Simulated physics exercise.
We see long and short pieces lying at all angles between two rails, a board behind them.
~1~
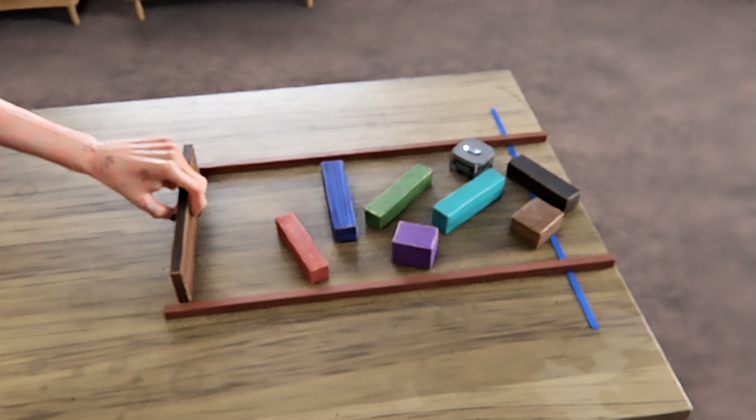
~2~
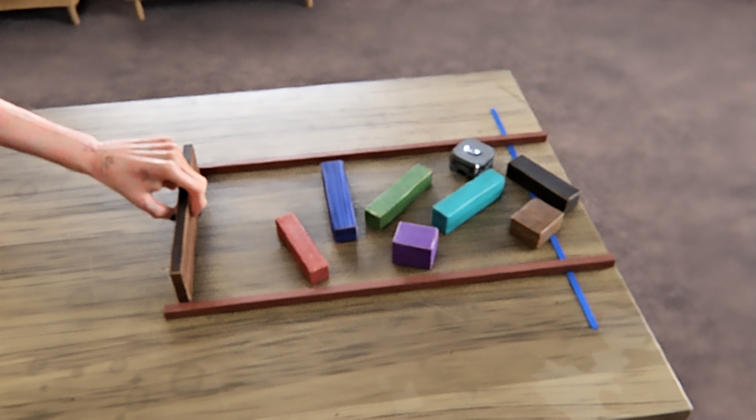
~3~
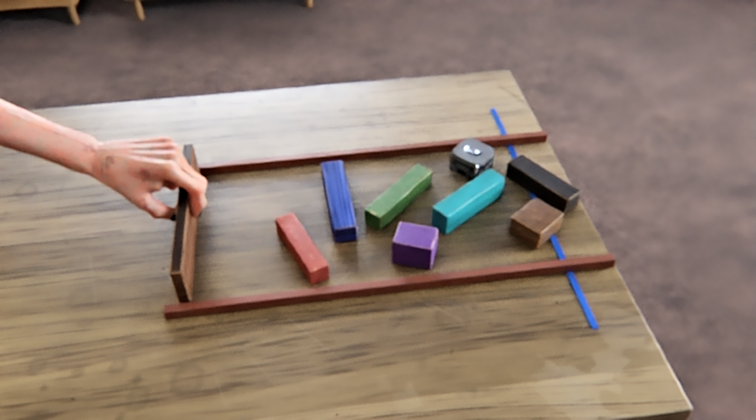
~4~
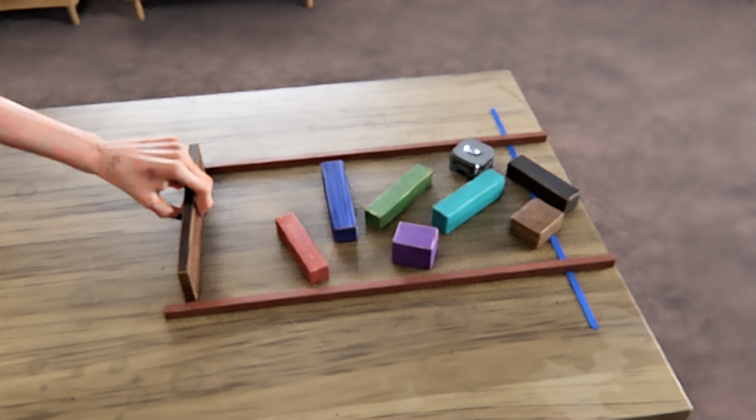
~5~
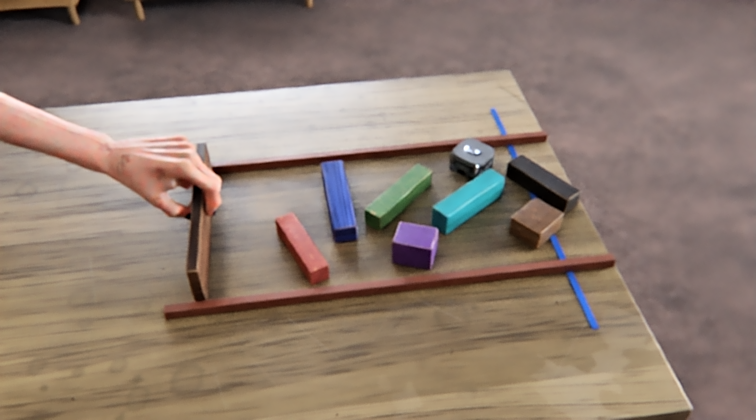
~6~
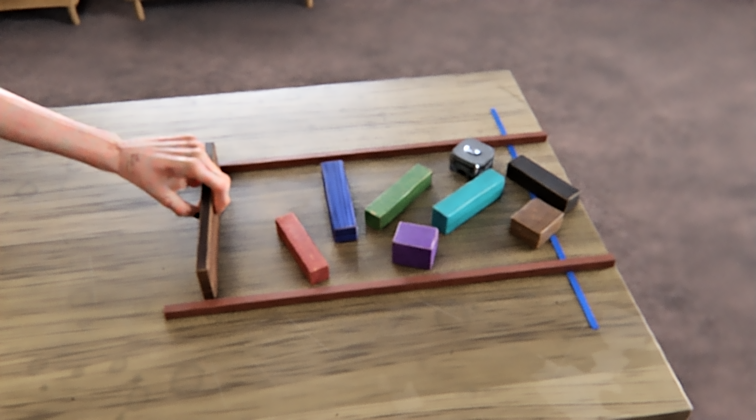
A hand slides a wooden board slightly right between two rails toward scattered coloured blocks.
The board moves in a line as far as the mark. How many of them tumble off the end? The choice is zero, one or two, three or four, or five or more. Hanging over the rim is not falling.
The number that fall off is three or four.
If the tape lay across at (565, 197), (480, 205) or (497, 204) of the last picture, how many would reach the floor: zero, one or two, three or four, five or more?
For each place: Five or more; one to two; 1 or 2.
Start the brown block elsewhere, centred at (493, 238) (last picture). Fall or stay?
From there it tumbles off.
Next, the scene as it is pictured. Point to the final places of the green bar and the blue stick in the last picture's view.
The green bar at (559, 161), the blue stick at (550, 176).
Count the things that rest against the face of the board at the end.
It touches 2.
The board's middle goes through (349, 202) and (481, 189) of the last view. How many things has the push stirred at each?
At the one place 3, at the other 8.
Early on, none off yet; black bar at rest near (542, 183); brown block at rest near (536, 223); grey case at rest near (472, 160).
Finally, the number that fall off is three or four; lost, turquoise stick, grey case, brown block and black bar.
